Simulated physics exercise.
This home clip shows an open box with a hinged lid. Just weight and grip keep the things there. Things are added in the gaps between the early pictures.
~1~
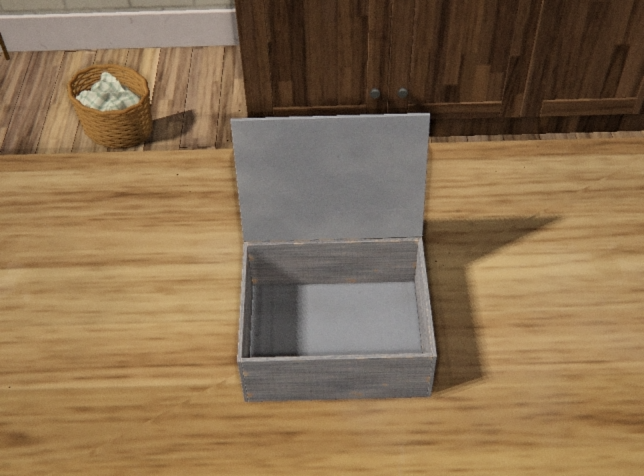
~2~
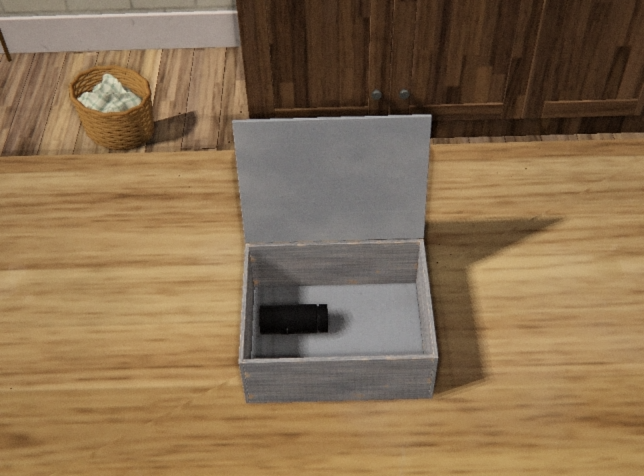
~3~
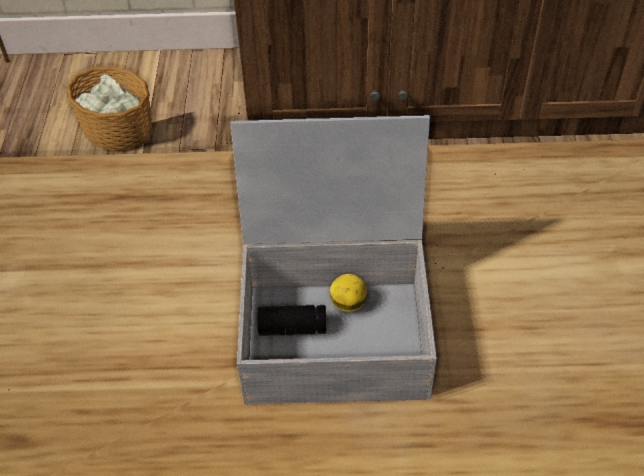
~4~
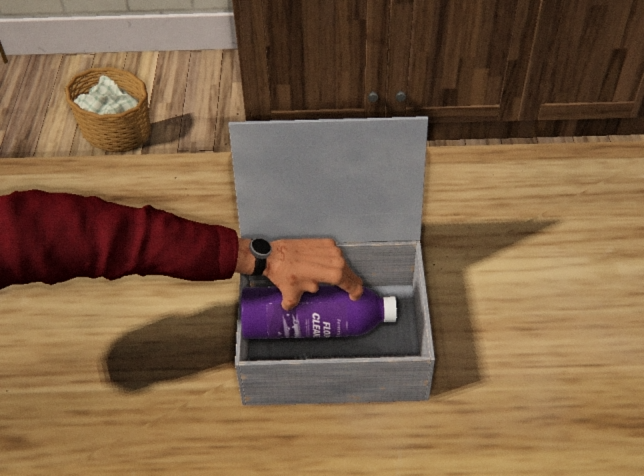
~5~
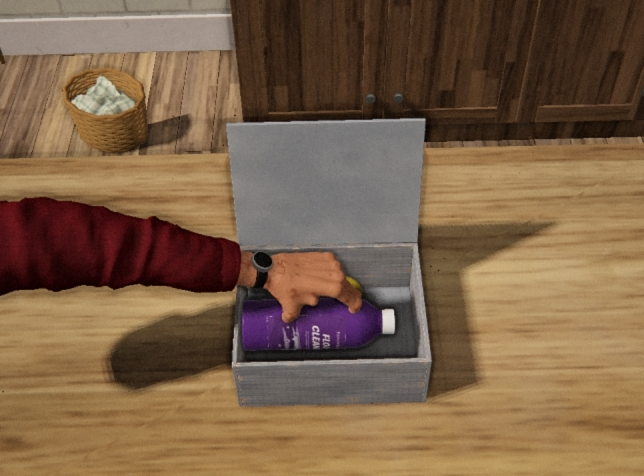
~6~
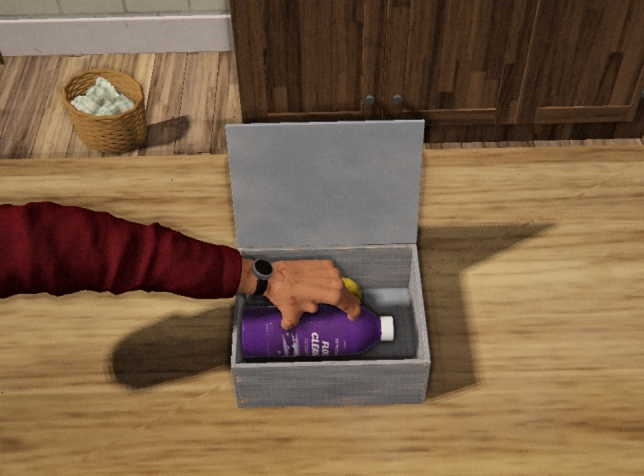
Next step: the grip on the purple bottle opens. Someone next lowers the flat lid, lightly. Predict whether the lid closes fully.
Most likely there will be no gap under the lid.
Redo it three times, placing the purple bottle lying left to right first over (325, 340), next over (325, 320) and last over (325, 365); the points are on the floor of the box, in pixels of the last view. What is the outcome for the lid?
Okay, so first it closes properly, then it closes properly, and last it closes properly.
Then, 1.20 s on from there, lid starting down; purple bottle shifted about its own width near (319, 361); black shaker shifted about its own width.
Then, 1.80 s on from there, lid 34° above the rim; purple bottle shifted about its own width near (319, 362); black shaker shifted about its own width.
In the end, lid shut; moved from the start, purple bottle and black shaker; yellow ball unmoved. At the end, from the last picture's camera, purple bottle near (319, 363).
